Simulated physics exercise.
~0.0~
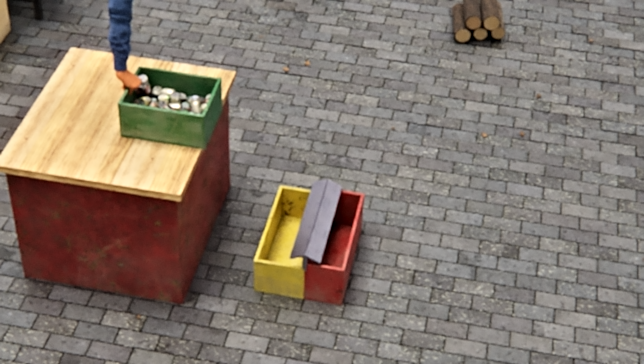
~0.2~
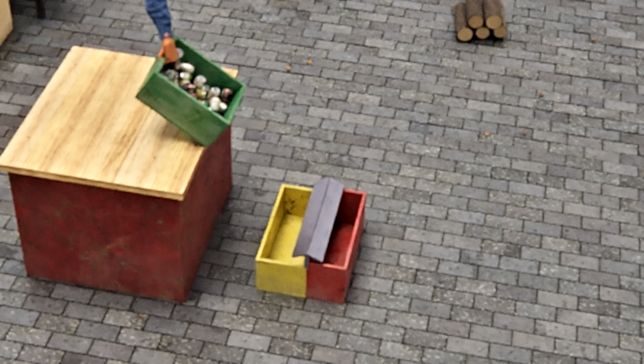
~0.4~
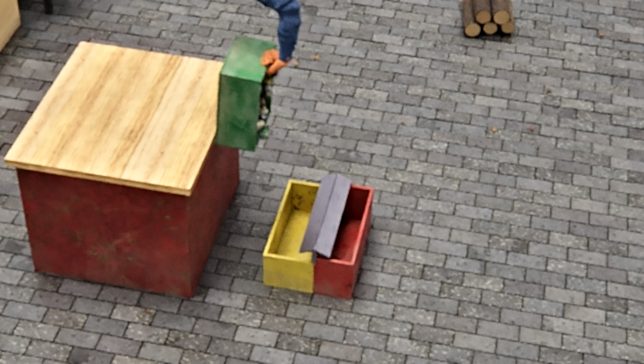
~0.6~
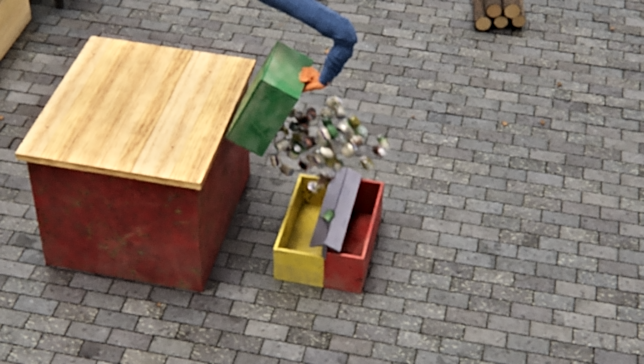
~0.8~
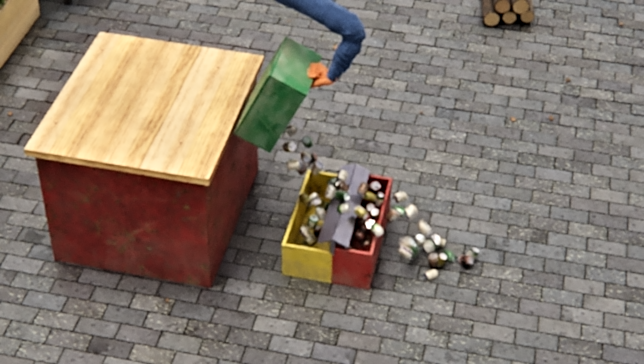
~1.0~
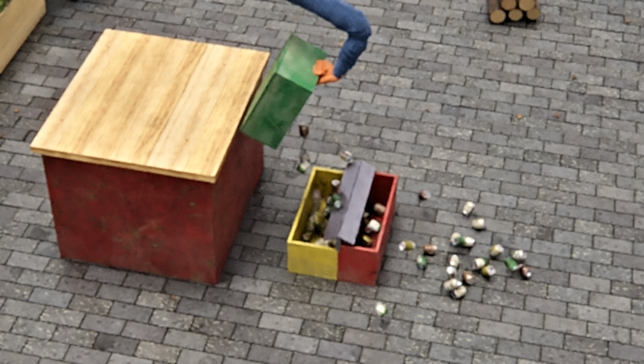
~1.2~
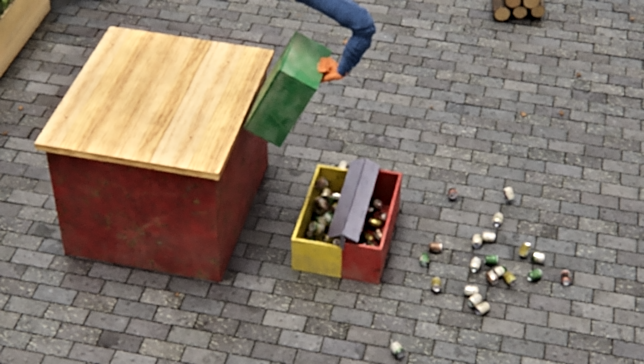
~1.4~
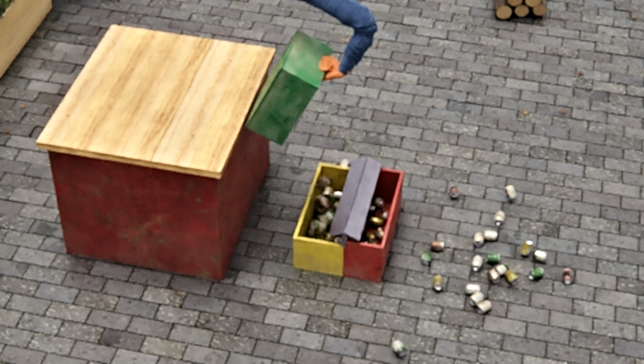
A hand in a blue sleeve tipped a green box of small cans over the end of a wooden-topped bench, spilling them toward yellow and red boxes below; many landed inside both, while others scattered across the paving, mostly to the right.
